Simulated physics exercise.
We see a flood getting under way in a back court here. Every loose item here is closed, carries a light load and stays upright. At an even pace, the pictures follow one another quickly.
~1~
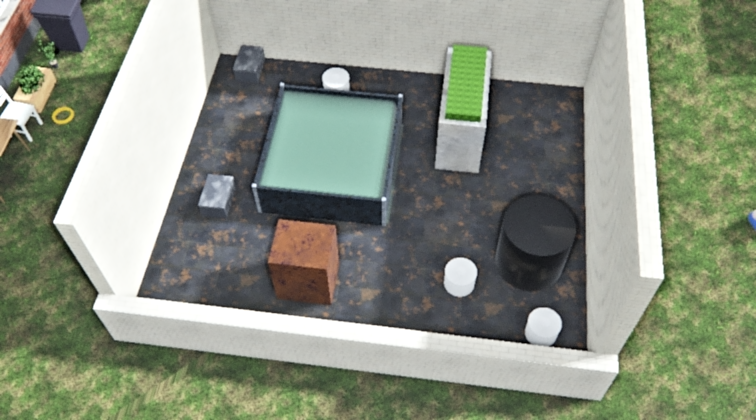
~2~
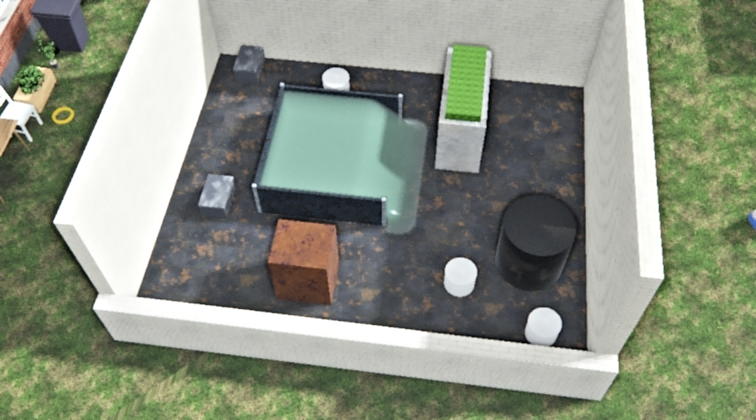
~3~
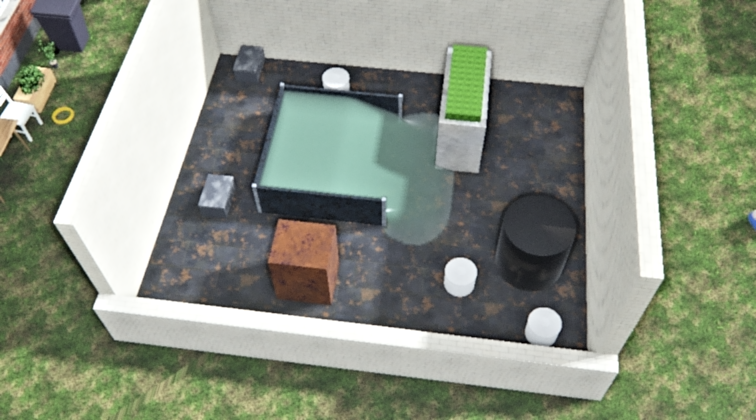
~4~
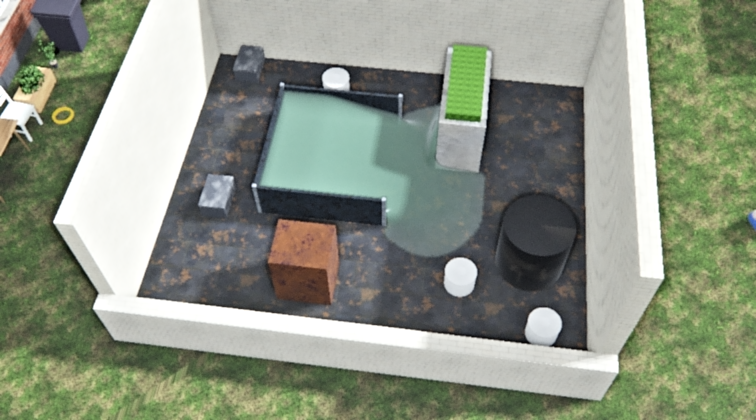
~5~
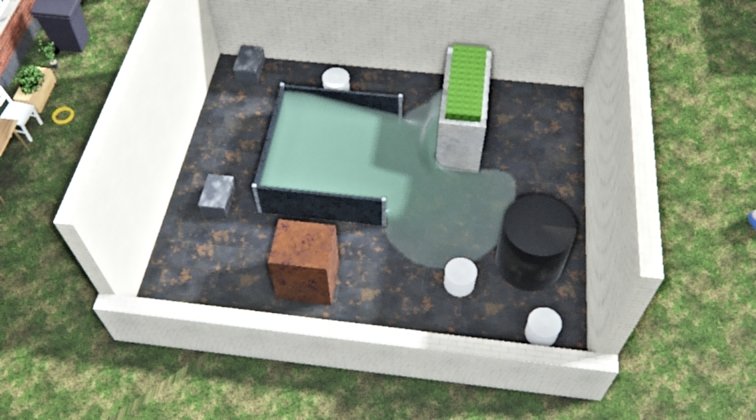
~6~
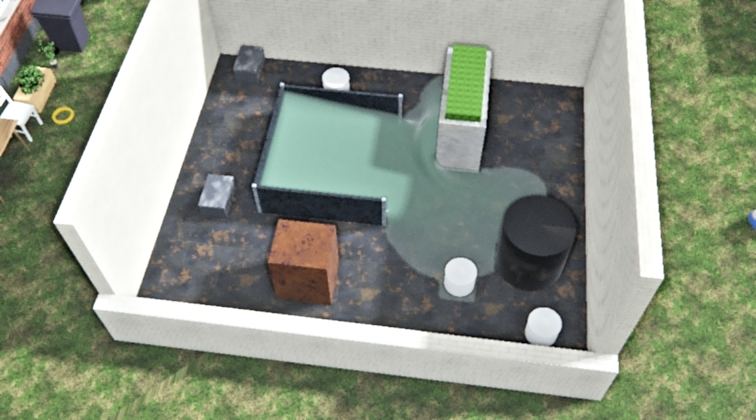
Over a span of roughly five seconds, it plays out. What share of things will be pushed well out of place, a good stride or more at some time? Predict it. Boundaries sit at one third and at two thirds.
Counting the far movers, it's high - two thirds or more.
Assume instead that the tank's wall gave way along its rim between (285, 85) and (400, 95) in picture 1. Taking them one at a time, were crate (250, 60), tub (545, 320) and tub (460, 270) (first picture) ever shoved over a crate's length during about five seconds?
One after the other: Shifted that much, under that, short of that.
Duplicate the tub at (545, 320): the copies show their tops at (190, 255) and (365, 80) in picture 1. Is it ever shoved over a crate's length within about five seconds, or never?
Falls short, then falls short.
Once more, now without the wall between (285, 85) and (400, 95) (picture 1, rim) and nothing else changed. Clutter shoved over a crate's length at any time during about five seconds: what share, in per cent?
About 60 per cent.
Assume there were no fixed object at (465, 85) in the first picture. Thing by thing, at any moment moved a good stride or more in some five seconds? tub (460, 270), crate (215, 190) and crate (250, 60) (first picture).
Going through them in order: First got well clear, second kept nearby, third kept nearby.
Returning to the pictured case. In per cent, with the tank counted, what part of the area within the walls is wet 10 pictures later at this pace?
55 per cent.
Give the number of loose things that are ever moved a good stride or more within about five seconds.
That adds up to 4.
A moment on, 0 of 5 are well off their spots; 0 afloat.
Next, 1 of 5 are well off their spots; 0 afloat.
Later, 3 of 5 are well off their spots; 2 afloat.
In the end, 4 of 5 are well off their spots, and 4 have been at some point; 1 afloat.
